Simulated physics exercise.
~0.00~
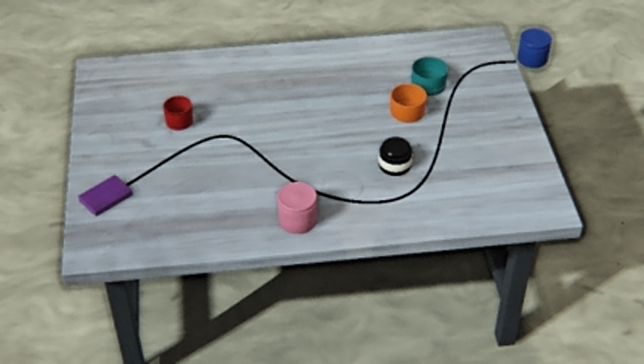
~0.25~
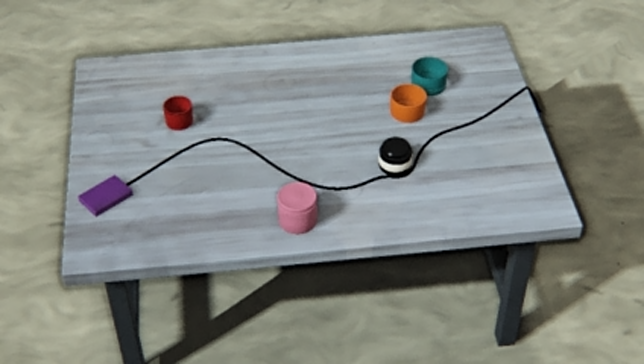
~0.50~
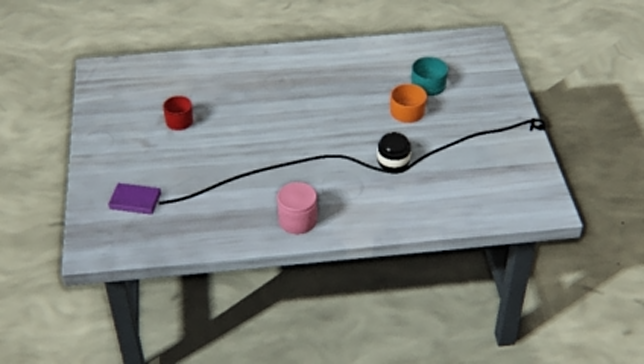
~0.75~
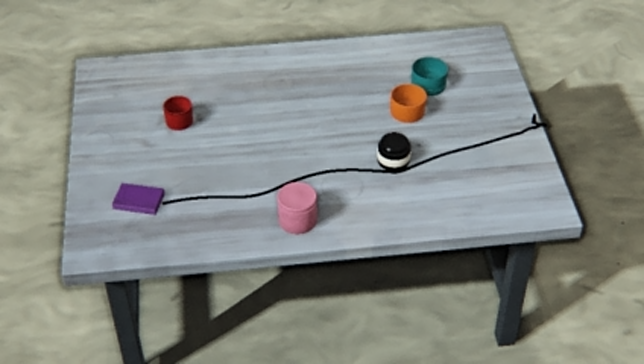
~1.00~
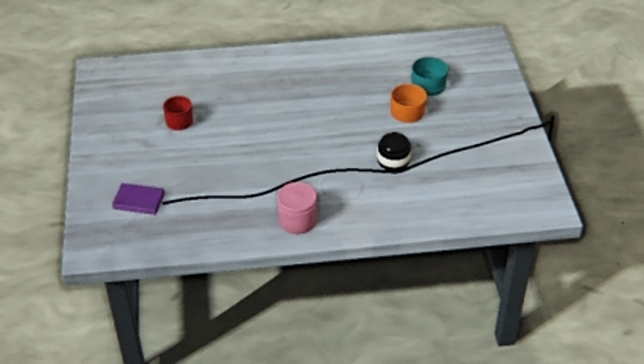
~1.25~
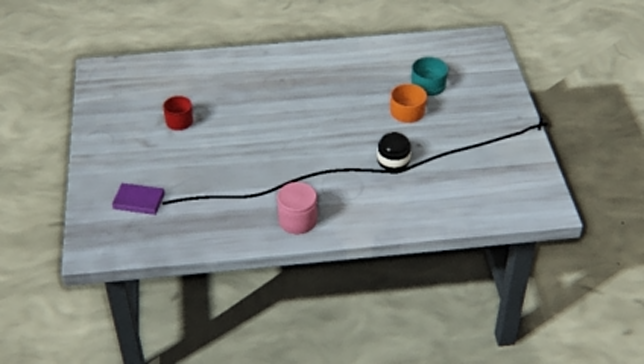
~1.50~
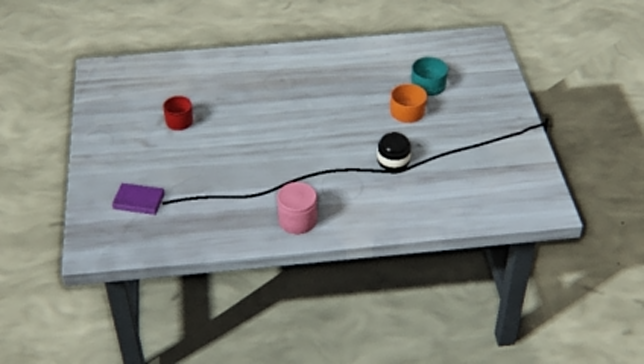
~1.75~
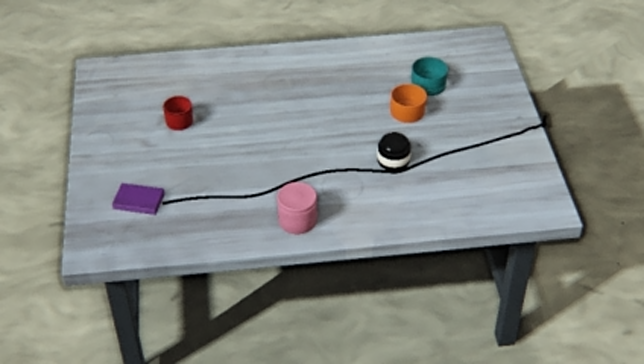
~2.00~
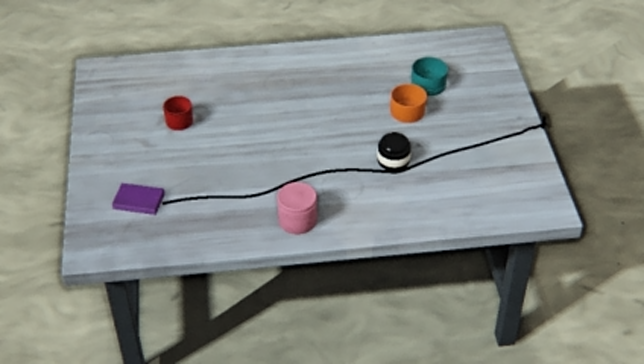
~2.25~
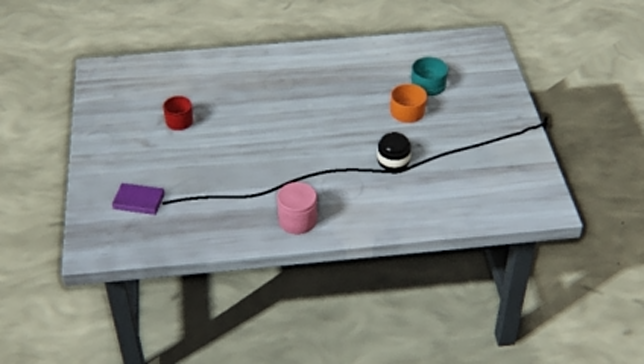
Blue speaker dropping off a table's right edge, its cable pulling straighter past a black jar and dragging the purple phone slightly right.
